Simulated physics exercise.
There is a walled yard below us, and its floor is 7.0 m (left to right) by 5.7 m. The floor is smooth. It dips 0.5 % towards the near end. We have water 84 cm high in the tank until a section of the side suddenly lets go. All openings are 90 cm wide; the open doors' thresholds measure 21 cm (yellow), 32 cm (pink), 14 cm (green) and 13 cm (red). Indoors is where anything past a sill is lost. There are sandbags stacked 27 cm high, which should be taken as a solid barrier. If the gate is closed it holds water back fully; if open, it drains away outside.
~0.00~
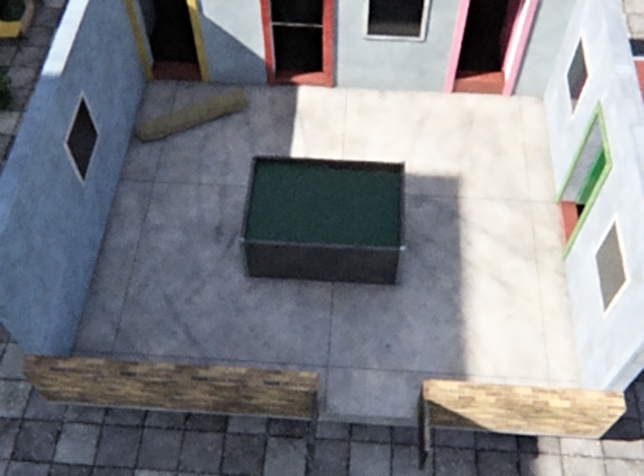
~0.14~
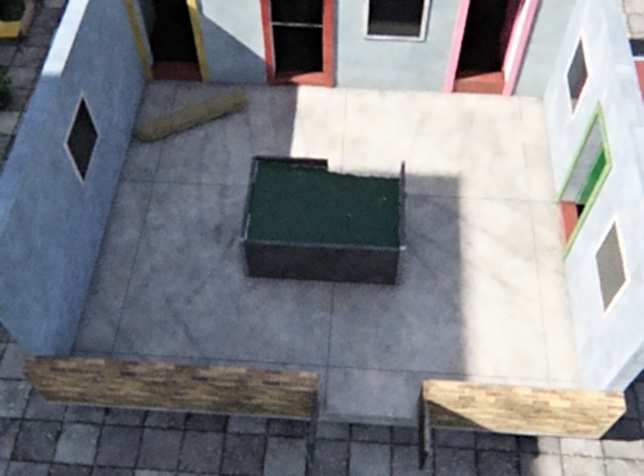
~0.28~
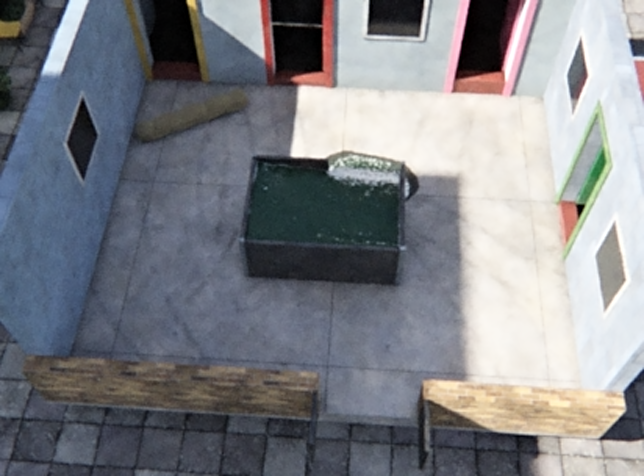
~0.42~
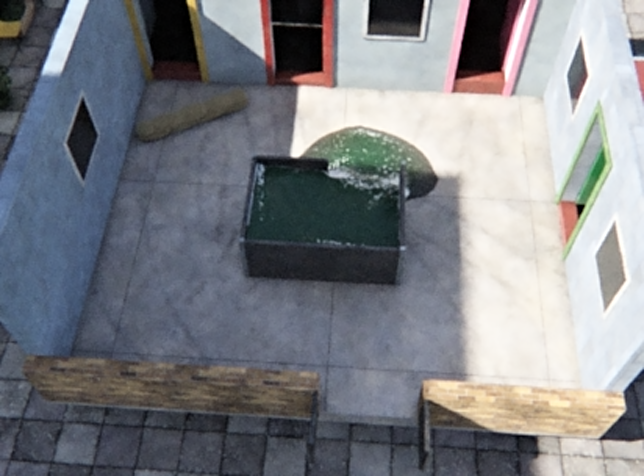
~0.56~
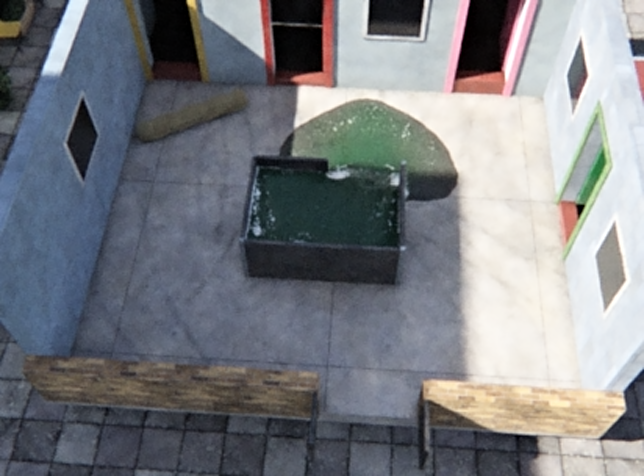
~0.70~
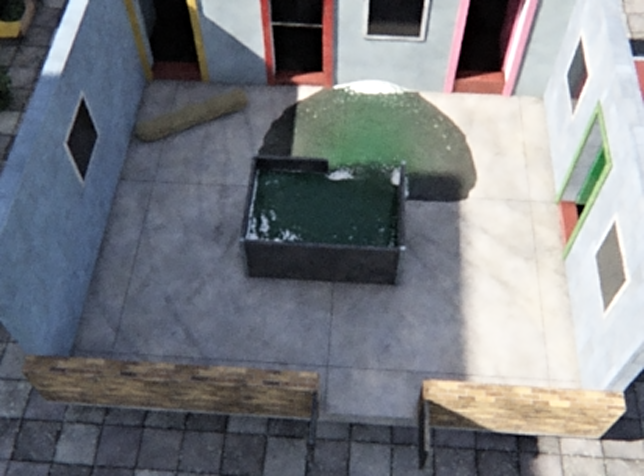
Green water poured out through a gap in the far side of a dark tank in a walled yard, then spread in a widening pool across the pale floor towards the back wall.
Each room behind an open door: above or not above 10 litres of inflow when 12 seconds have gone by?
Yellow door: Not above, pink door: Not above, green door: Not above, red door: Above.
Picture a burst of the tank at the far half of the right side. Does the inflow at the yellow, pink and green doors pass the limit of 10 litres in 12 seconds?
Log - yellow: Threshold not reached, pink: Threshold not reached, green: Threshold topped.
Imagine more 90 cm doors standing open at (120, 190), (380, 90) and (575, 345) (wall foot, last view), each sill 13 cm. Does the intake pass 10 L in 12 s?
Well, the first is on the low side, the second is on the high side, and the third is on the low side.
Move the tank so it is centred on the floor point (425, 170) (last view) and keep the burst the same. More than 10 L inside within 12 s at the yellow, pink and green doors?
For the yellow door, the amount is acceptable; for the pink door, the amount is too high; for the green door, the amount is acceptable.
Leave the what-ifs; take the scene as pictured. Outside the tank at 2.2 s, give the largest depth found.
About 46 cm.
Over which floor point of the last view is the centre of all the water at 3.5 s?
Centre: Roughly (364, 167) px.
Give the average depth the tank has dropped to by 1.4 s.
Average depth: About 49 cm.
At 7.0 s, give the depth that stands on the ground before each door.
Door by door, in cm: Yellow reads 14, pink reads 10, green reads 7, red reads 10.
After 1.4 s water covers 25 % of the floor and is deepest (42 cm) near (370, 93); yellow door not reached, pink door 24 cm at the sill, 0 L in, green door not reached, red door 24 cm at the sill, 10 L in.
After 2.2 s water covers 30 % of the floor and is deepest (46 cm) near (536, 101); yellow door 6 cm at the sill, 0 L in, pink door 22 cm at the sill, 0 L in, green door not reached, red door 21 cm at the sill, 39 L in.
After 3.5 s water covers 60 % of the floor and is deepest (26 cm) near (538, 117); yellow door 10 cm at the sill, 0 L in, pink door 20 cm at the sill, 0 L in, green door 7 cm at the sill, 0 L in, red door 16 cm at the sill, 61 L in.
After 7.0 s water covers 95 % of the floor and is deepest (16 cm) near (157, 122); yellow door 14 cm at the sill, 0 L in, pink door 10 cm at the sill, 0 L in, green door 7 cm at the sill, 0 L in, red door 10 cm at the sill, 67 L in.
After 12.0 s water covers 95 % of the floor and is deepest (12 cm) near (137, 199); yellow door 7 cm at the sill, 0 L in, pink door 5 cm at the sill, 0 L in, green door 4 cm at the sill, 0 L in, red door 6 cm at the sill, 67 L in.
